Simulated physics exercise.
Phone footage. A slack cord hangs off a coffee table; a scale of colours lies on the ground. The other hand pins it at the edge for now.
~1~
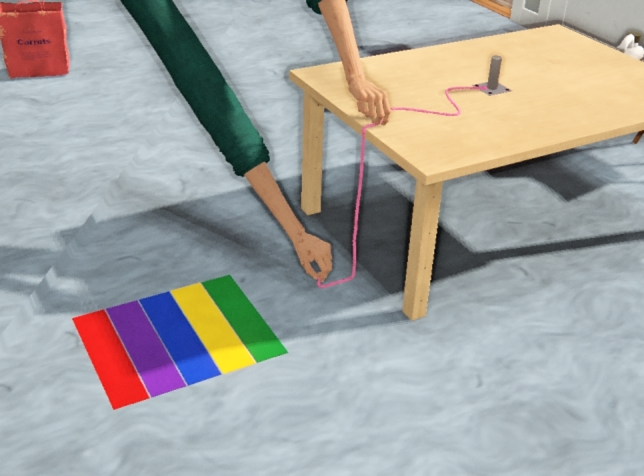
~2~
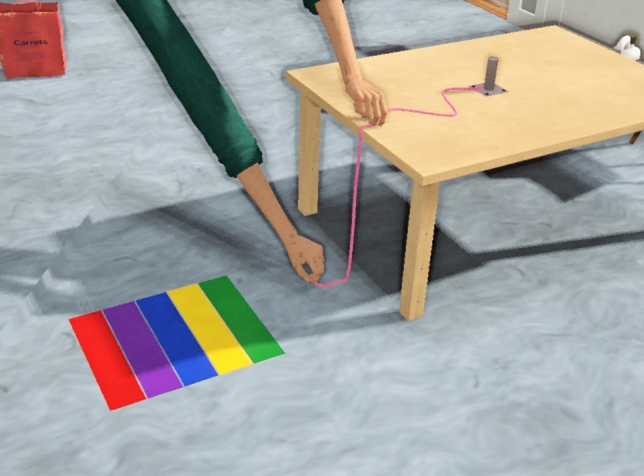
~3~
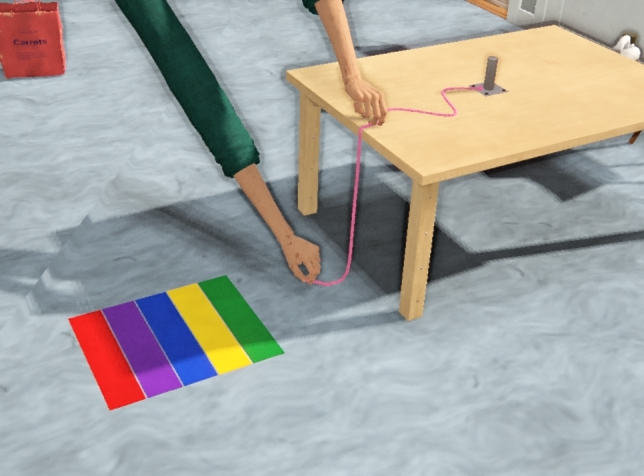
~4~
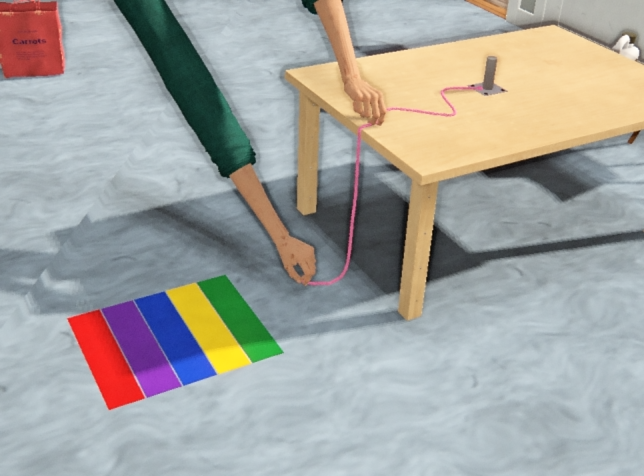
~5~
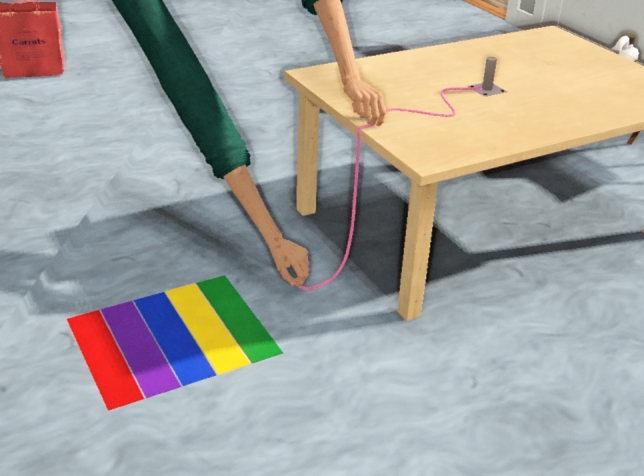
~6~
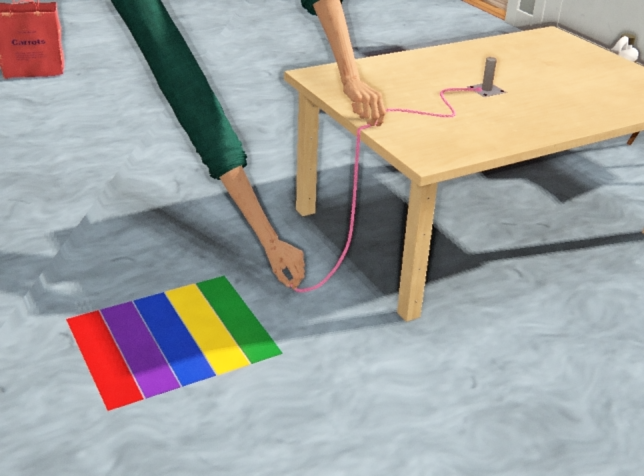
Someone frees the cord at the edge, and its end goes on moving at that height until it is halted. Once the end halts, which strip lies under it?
The purple strip lies under it.
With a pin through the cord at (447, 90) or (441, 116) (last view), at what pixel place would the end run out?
Try one gives about (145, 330); try two, about (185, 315).
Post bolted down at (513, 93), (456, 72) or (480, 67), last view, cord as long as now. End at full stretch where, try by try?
Taking the tries in turn, you get (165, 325), (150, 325) and (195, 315).
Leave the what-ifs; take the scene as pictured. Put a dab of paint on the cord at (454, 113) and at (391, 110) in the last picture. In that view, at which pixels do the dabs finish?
Final positions are (412, 111) and (358, 130), in that order.
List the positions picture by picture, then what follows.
End (319, 278); green (262, 342); yellow (229, 352); blue (195, 363); purple (160, 374); red (123, 386), in the first picture.
End (311, 280); cord through (451, 89) (456, 114) (389, 110) (360, 143) (354, 210) (350, 266), in the second picture.
End (308, 281), in the third picture.
End (303, 282); cord through (450, 89) (455, 114) (388, 110) (359, 143) (354, 209) (347, 265), in the fourth picture.
End (296, 284), in the fifth picture.
End (291, 285); cord through (449, 90) (454, 115) (387, 111) (358, 144) (353, 209) (336, 267), in the sixth picture.
Soon after, end near (203, 311); over yellow.
Then, end near (161, 323); over blue.
At full stretch, end near (136, 331); over purple. It gets as far as the purple strip.
